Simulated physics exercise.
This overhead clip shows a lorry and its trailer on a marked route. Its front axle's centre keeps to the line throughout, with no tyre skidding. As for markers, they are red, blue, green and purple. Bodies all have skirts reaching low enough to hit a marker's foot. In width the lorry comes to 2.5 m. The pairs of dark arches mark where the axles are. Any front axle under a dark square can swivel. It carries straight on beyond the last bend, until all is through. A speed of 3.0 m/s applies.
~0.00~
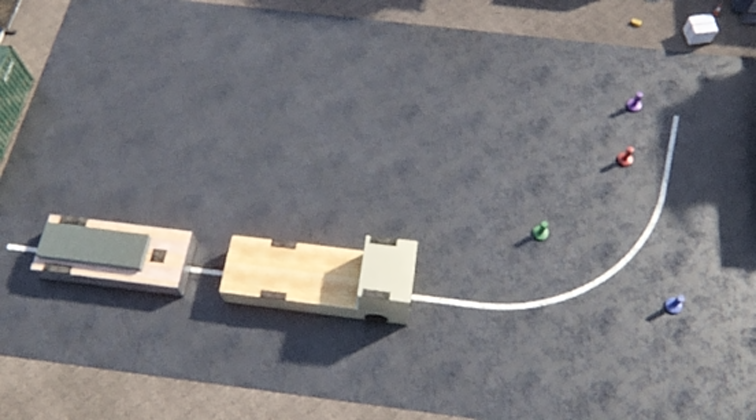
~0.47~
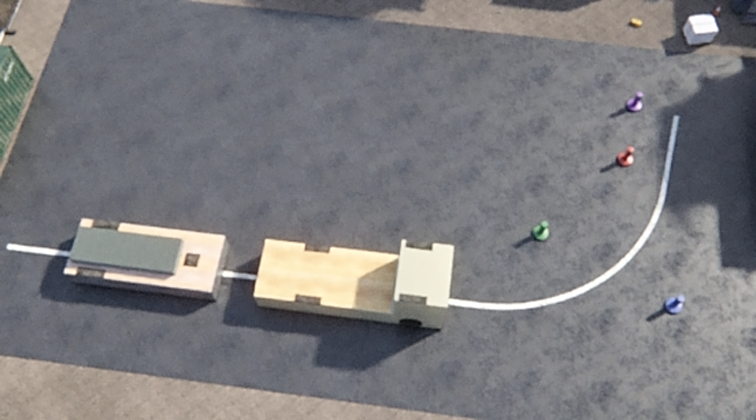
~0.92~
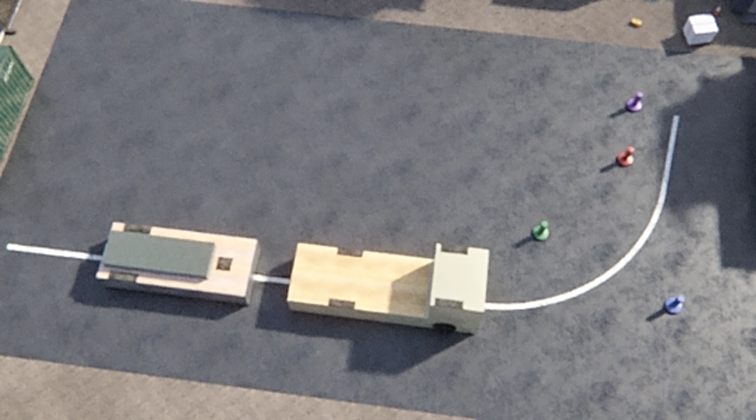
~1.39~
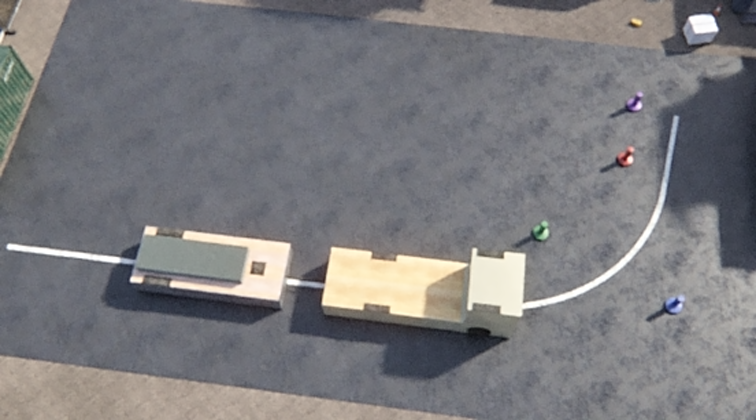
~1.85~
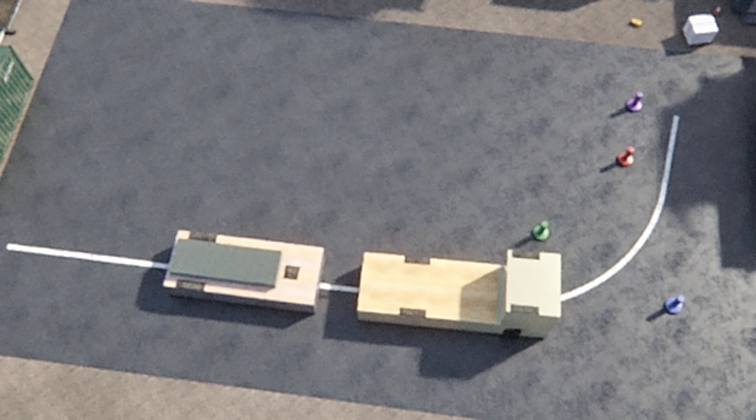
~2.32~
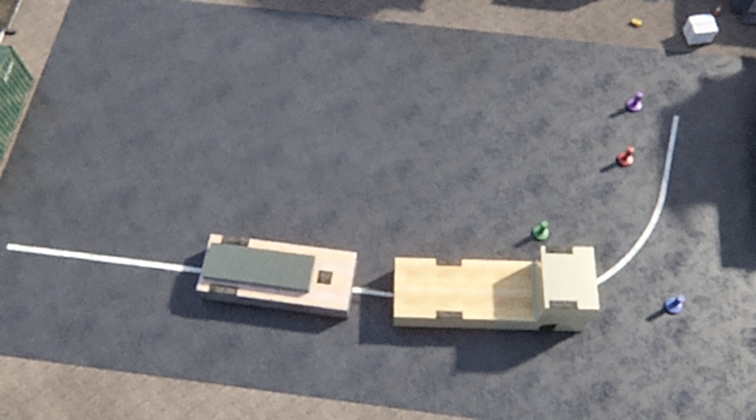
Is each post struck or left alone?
Result: Red suffers contact, blue goes unscathed, green suffers contact, purple suffers contact.
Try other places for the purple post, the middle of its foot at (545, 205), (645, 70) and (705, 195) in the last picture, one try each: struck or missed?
In the first spot it is left alone, in the second contacted, and in the third contacted.
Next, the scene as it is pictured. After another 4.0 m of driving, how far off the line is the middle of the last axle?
10 cm off.
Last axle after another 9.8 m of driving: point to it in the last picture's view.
The axle is about at (446, 283).
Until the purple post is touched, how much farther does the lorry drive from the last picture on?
The touch comes after about 21.0 m of further driving.
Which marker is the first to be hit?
That would be red.
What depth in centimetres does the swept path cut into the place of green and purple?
For green it's 40, and for purple it's 30.
Then, 3.5 s in, the last axle is at (310, 276) of the last picture, 5 cm off the line; blue has been passed with 65 cm to spare.
Then, 5.6 s in, the last axle is at (450, 282) of the last picture, 40 cm off the line; the lorry has hit red.
Then, 6.5 s in, the last axle is at (506, 271) of the last picture, 110 cm off the line; the trailer has hit green.
Then, 9.4 s in, the last axle is at (637, 165) of the last picture, 155 cm off the line; the trailer has hit purple.
Then, 11.4 s in, the last axle is at (680, 66) of the last picture, 50 cm off the line; 3 of 4 struck in all.
